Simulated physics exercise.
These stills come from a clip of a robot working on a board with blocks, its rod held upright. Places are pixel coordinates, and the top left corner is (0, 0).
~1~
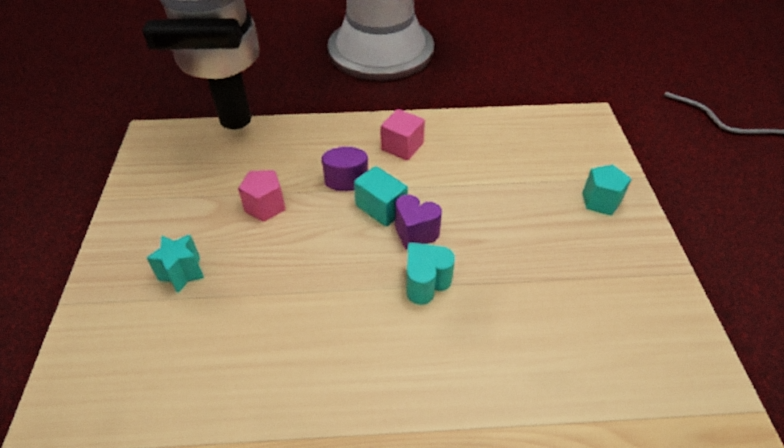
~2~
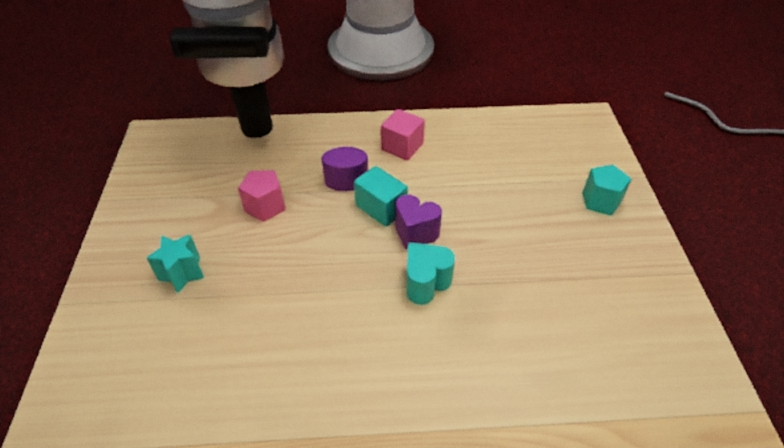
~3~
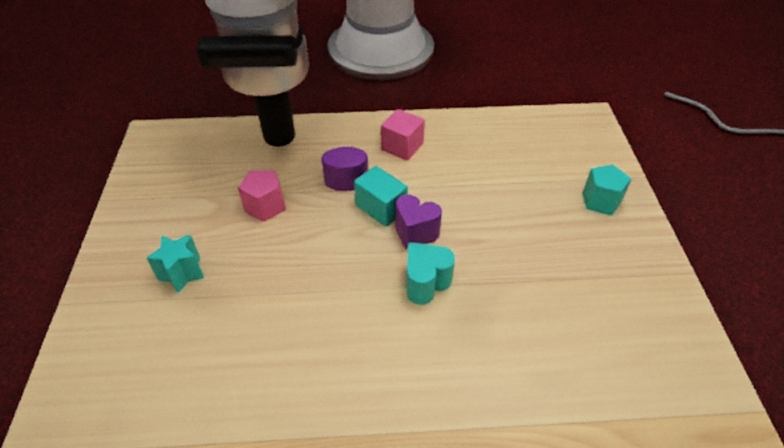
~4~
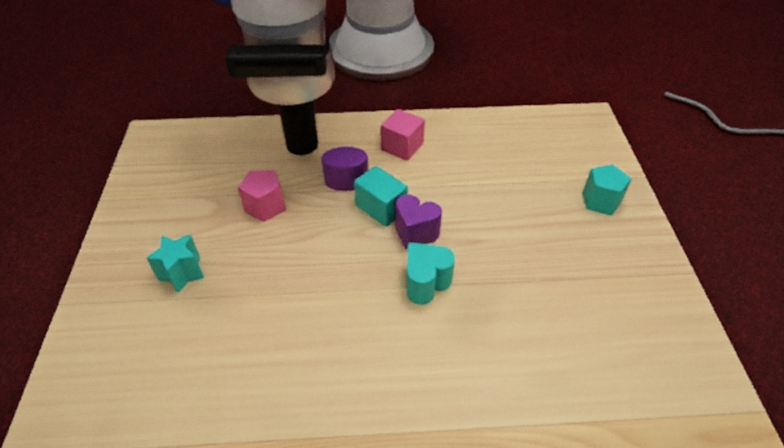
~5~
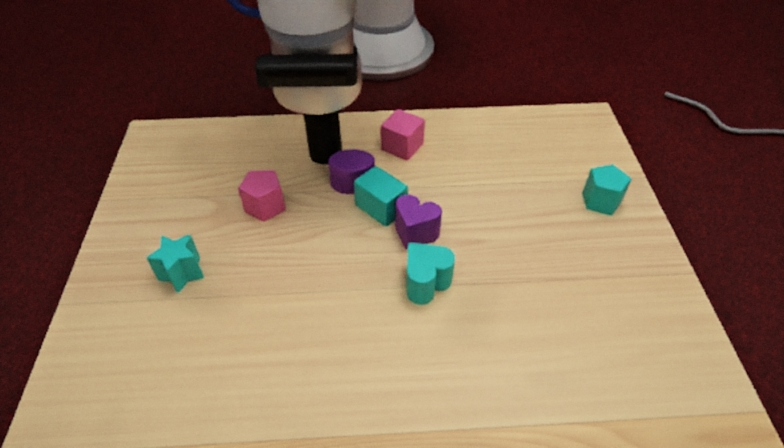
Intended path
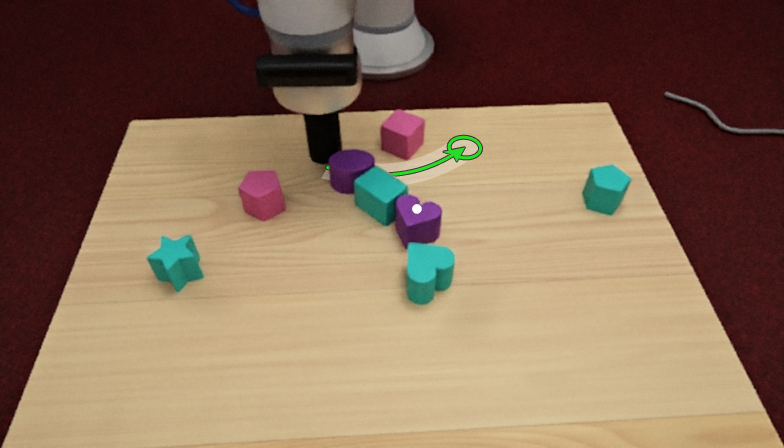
On a wooden board, a robot arm's black rod moving right and nudging a purple oval block slightly toward a turquoise block.
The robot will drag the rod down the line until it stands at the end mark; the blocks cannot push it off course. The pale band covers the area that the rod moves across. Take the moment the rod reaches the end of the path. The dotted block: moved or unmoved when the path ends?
It gets displaced.
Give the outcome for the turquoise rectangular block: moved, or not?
The turquoise rectangular block will not stay where it is.
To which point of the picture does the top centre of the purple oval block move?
The answer is (431, 170).
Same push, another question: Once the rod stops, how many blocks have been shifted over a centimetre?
My answer is three or more.
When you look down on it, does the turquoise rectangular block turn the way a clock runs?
Yes
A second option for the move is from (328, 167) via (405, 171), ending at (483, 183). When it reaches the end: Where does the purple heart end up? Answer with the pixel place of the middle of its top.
Somewhere near (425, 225).
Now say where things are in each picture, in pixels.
Lower end of the rod at (236, 120), tops of blocks, purple oval block at (345, 156), turquoise rectangular block at (381, 183), purple heart at (417, 209), turquoise heart at (428, 260), in the first frame.
Rod at (257, 128), blocks as before, in the second frame.
Rod at (280, 137), blocks as before, in the third frame.
Rod at (302, 145), blocks as before, in the fourth frame.
Rod at (326, 154), purple oval block at (351, 159), turquoise rectangular block at (381, 183), purple heart at (417, 209), turquoise heart at (428, 260), in the fifth frame.
The drawn path runs from (328, 167) over (377, 175) and (427, 167) to (465, 147); the dot is on the purple heart.
What follows on the original path. One third of the way, rod at (378, 161); purple oval block at (406, 167); turquoise rectangular block at (405, 195), turned 50° clockwise; purple heart at (431, 227), turned 20° anticlockwise; turquoise heart at (429, 263).
Two thirds of the way, rod at (428, 153); purple oval block at (431, 170), turned 30° clockwise; turquoise rectangular block at (407, 196), turned 60° clockwise; purple heart at (431, 228), turned 25° anticlockwise; turquoise heart at (430, 264).
At the end, rod at (467, 134); purple oval block at (431, 170), turned 30° clockwise; turquoise rectangular block at (407, 196), turned 60° clockwise; purple heart at (431, 228), turned 25° anticlockwise; turquoise heart at (430, 264).
